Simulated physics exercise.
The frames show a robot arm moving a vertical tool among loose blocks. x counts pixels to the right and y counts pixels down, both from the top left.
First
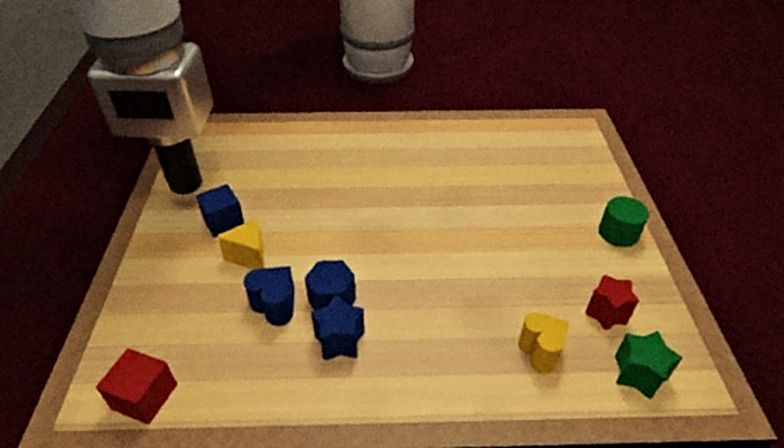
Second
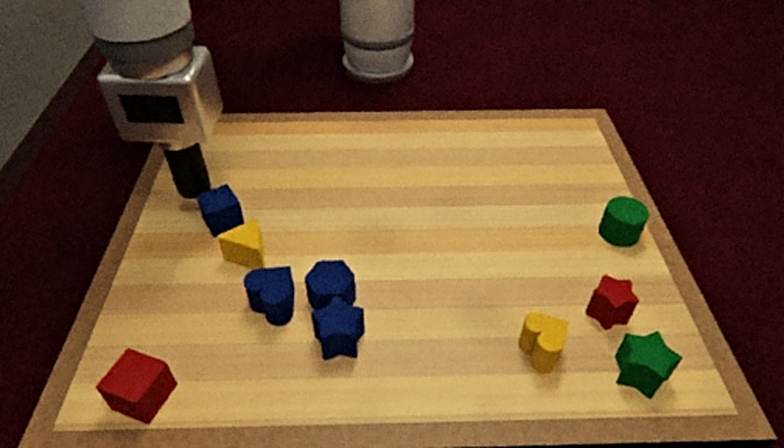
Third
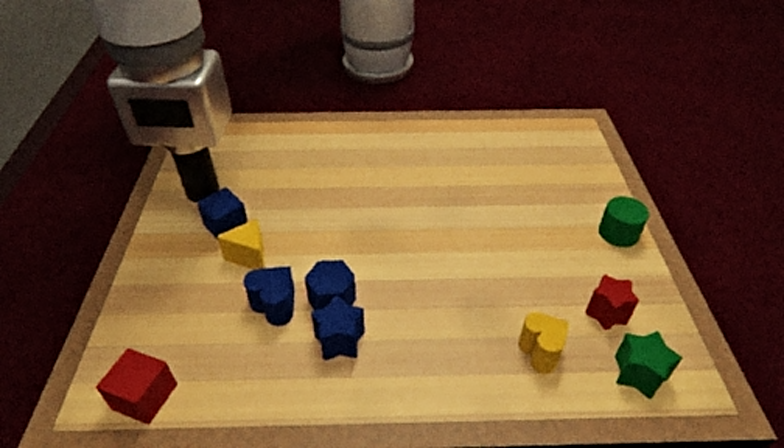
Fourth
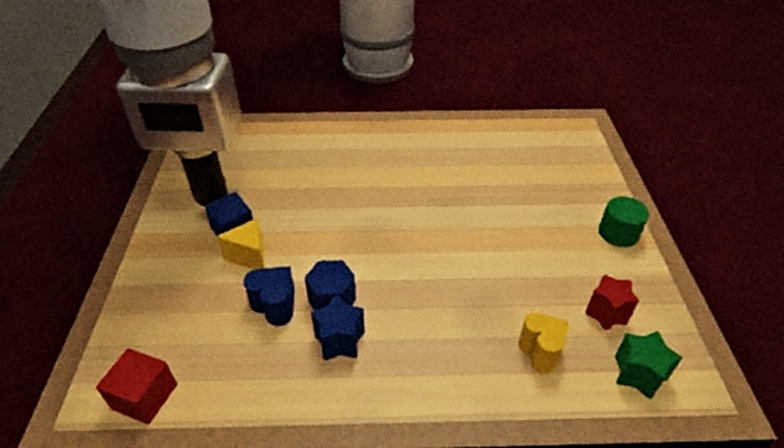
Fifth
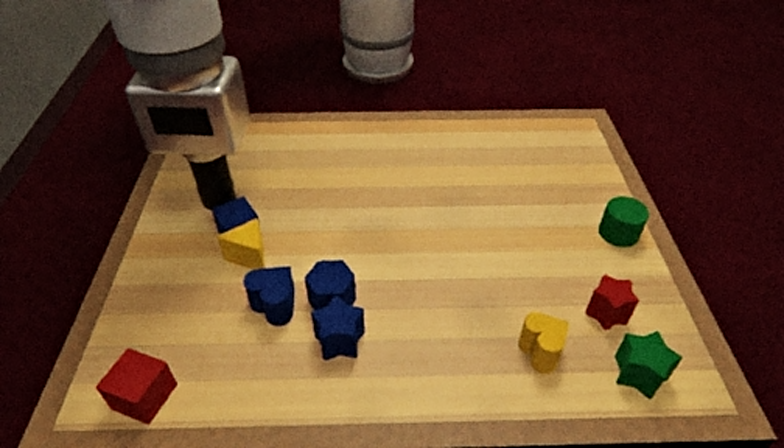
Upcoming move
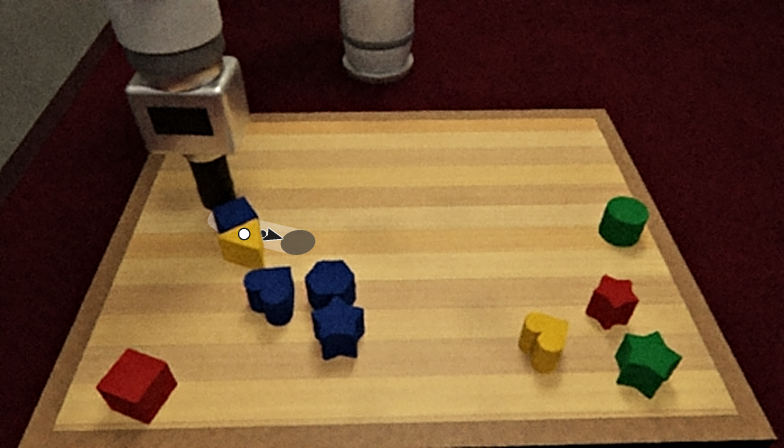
A robot arm moving its vertical tool rightward and nudging a blue cube against a yellow triangular block on a wooden board.
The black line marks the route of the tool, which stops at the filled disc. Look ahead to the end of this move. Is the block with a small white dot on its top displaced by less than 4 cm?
Answer: No.
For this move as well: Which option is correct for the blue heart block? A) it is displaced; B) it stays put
It's A.
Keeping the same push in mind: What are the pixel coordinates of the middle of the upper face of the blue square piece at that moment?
The middle of the upper face of the blue square piece will lie at about (286, 245) in the picture.
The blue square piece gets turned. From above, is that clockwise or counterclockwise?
Seen from above, its turn is clockwise.
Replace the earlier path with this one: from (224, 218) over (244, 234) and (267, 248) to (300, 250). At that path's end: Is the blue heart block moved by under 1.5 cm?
Answer: No.
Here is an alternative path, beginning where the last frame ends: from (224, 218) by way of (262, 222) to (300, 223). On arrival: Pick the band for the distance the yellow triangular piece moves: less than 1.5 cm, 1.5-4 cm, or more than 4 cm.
Between 1.5 and 4 cm.
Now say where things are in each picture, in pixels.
Lower end of the tool at (186, 185), tops of blocks, blue square piece at (217, 198), yellow triangular piece at (244, 234), blue heart block at (270, 282), blue hexagonal block at (330, 276), in the first picture.
Tool at (195, 189), blocks as before, in the second picture.
Tool at (203, 193), blue square piece at (220, 203), in the third picture.
Tool at (212, 197), blue square piece at (227, 207), in the fourth picture.
Tool at (220, 201), blue square piece at (234, 212), yellow triangular piece at (244, 234), blue heart block at (270, 282), blue hexagonal block at (330, 276), in the fifth picture.
The drawn path runs from (224, 218) by way of (258, 233) to (298, 242); the dot is on the yellow triangular piece.
On the path given first. Halfway along, tool at (255, 216); blue square piece at (265, 232), turned 20° clockwise; yellow triangular piece at (263, 256), turned 20° clockwise; blue heart block at (272, 291).
At the end, tool at (295, 225); blue square piece at (286, 245), turned 50° clockwise; yellow triangular piece at (269, 268), turned 50° clockwise; blue heart block at (270, 304), turned 15° anticlockwise; blue hexagonal block not moved.
